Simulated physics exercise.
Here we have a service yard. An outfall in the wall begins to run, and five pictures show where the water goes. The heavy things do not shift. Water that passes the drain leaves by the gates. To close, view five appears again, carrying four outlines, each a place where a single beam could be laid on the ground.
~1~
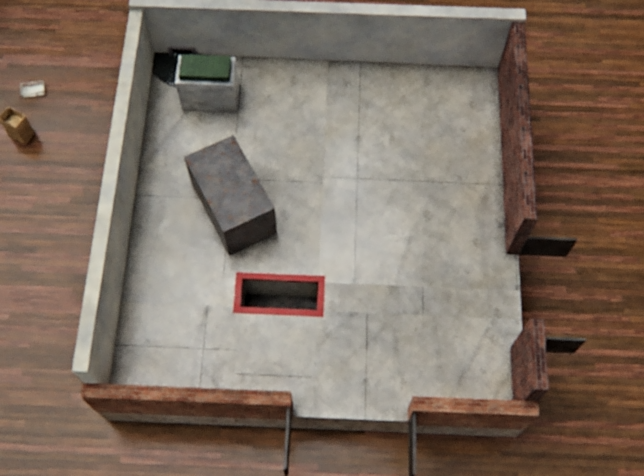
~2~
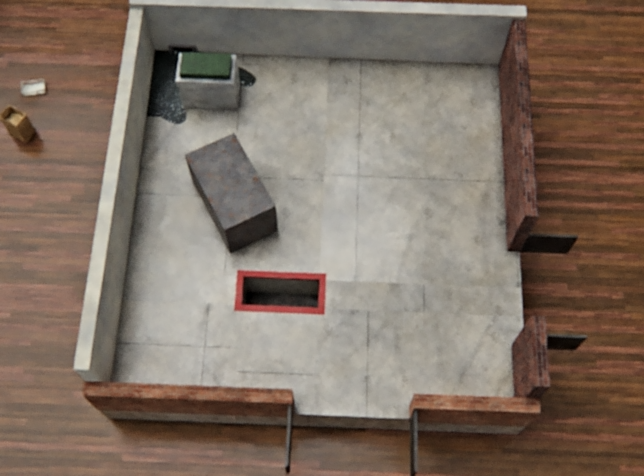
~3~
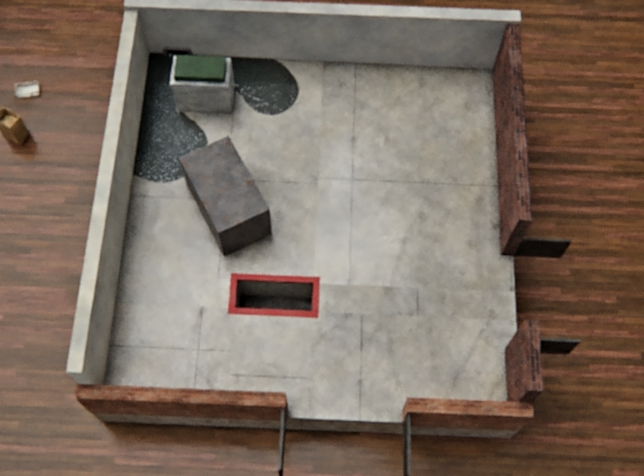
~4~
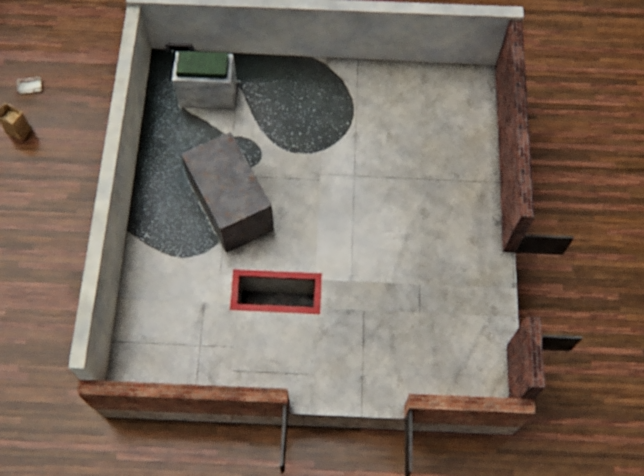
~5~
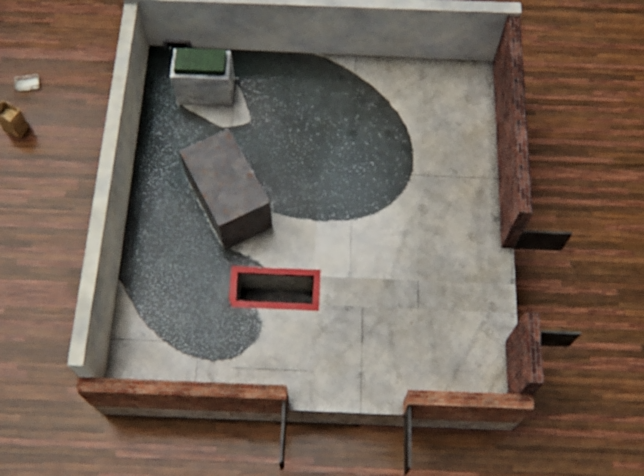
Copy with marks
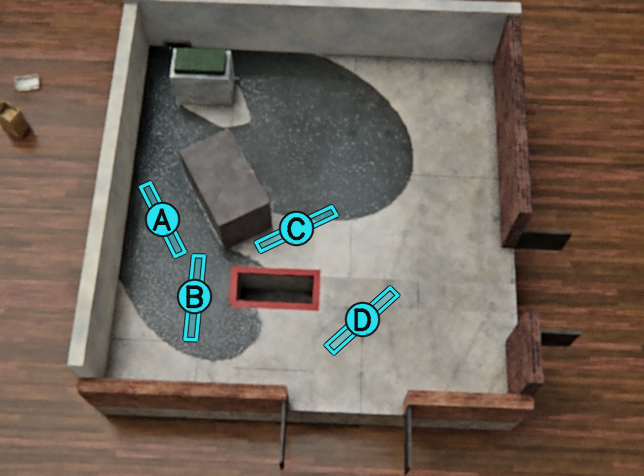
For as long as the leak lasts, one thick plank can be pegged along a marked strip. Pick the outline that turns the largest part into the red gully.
Take A.
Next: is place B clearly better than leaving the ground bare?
No, hardly at all.
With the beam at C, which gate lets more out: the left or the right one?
More leaves on the left.
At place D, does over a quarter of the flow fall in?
No.
On the marked copy, A from (145, 184) to (180, 254); B from (190, 339) to (198, 255); C from (258, 246) to (334, 210); D from (329, 349) to (393, 291).
For place A, about 20 % of the stream goes into the red gully, about 76 % out by the gates.
For place B, about 15 % of the stream goes into the red gully, about 81 % out by the gates.
For place C, about 14 % of the stream goes into the red gully, about 82 % out by the gates.
For place D, about 15 % of the stream goes into the red gully, about 80 % out by the gates.
